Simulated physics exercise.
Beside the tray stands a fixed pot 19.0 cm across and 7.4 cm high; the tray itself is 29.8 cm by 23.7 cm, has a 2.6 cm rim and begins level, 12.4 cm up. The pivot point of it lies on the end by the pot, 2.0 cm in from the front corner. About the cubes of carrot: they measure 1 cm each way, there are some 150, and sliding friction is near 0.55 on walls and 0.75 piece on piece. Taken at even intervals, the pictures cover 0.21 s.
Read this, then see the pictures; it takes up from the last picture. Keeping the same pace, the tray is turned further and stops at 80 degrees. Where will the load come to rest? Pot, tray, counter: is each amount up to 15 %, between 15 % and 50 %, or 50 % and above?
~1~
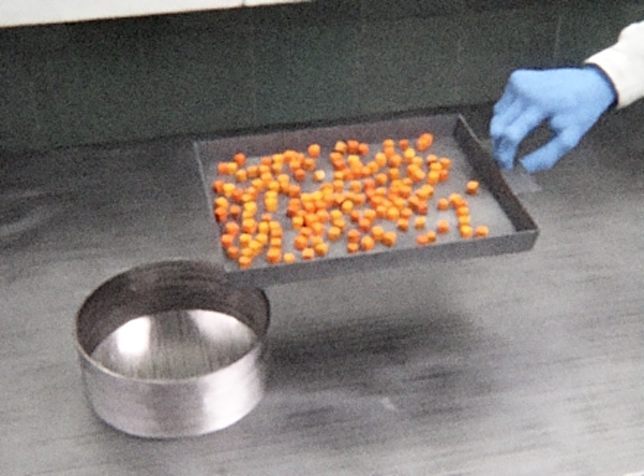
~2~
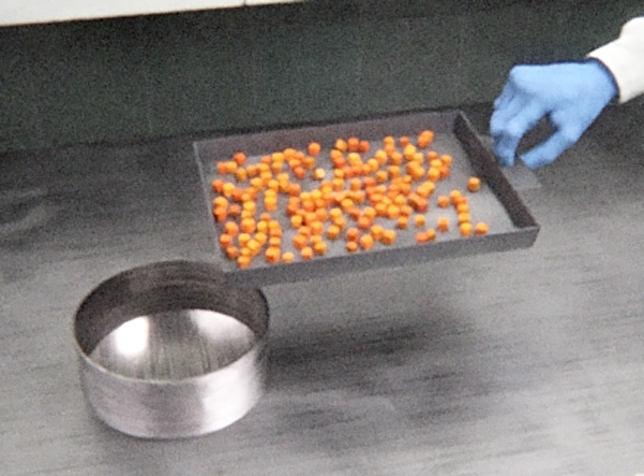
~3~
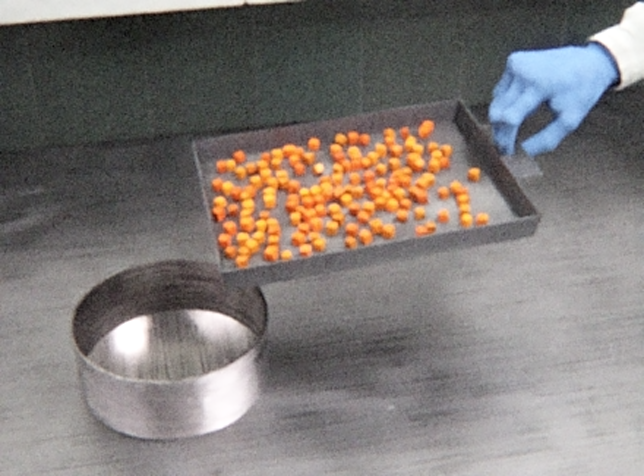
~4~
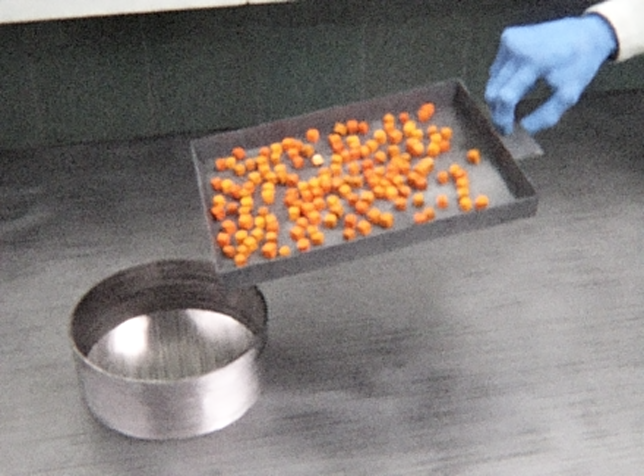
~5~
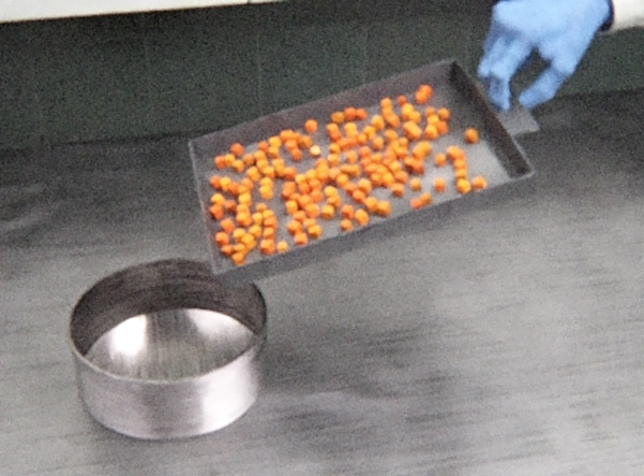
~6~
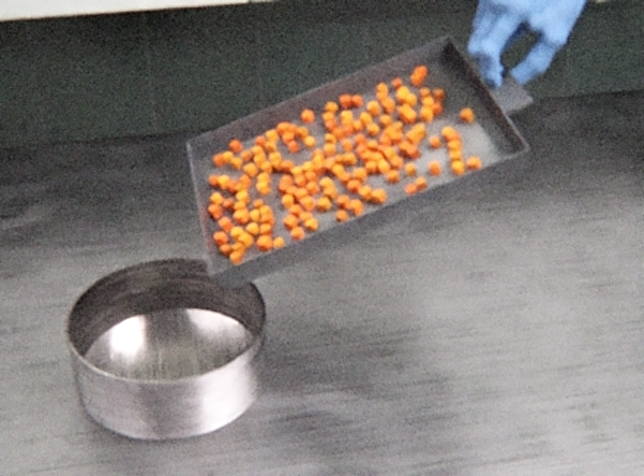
Pot: Between 15 % and 50 %; tray: Between 15 % and 50 %; counter: Between 15 % and 50 %.
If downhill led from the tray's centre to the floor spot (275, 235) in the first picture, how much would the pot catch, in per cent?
Estimate: Some 75 per cent.
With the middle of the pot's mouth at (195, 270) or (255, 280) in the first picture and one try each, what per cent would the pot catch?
About 50 and 10 per cent.
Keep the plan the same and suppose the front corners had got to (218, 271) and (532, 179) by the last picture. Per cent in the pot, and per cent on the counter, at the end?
Split: Pot = 45, counter = 5.
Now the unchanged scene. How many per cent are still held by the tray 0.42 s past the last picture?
About 100 per cent.
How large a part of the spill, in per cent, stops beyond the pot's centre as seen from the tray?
Around 100 in a hundred.
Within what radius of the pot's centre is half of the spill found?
That comes to near 20 cm.
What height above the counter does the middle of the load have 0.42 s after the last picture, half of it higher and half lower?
About 16 centimetres.
Then, 0.25 s after the last picture, tilt 50 degrees; the tray holds 100 %, the pot 0 %.
Then, 0.42 s after the last picture, tilt 71 degrees; the tray holds 100 %, the pot 0 %.
Then, 0.71 s after the last picture, tilt 80 degrees; the tray holds 35 %, the pot 30 %.
In the end, pot 40 %, tray 30 %, counter 30 %.
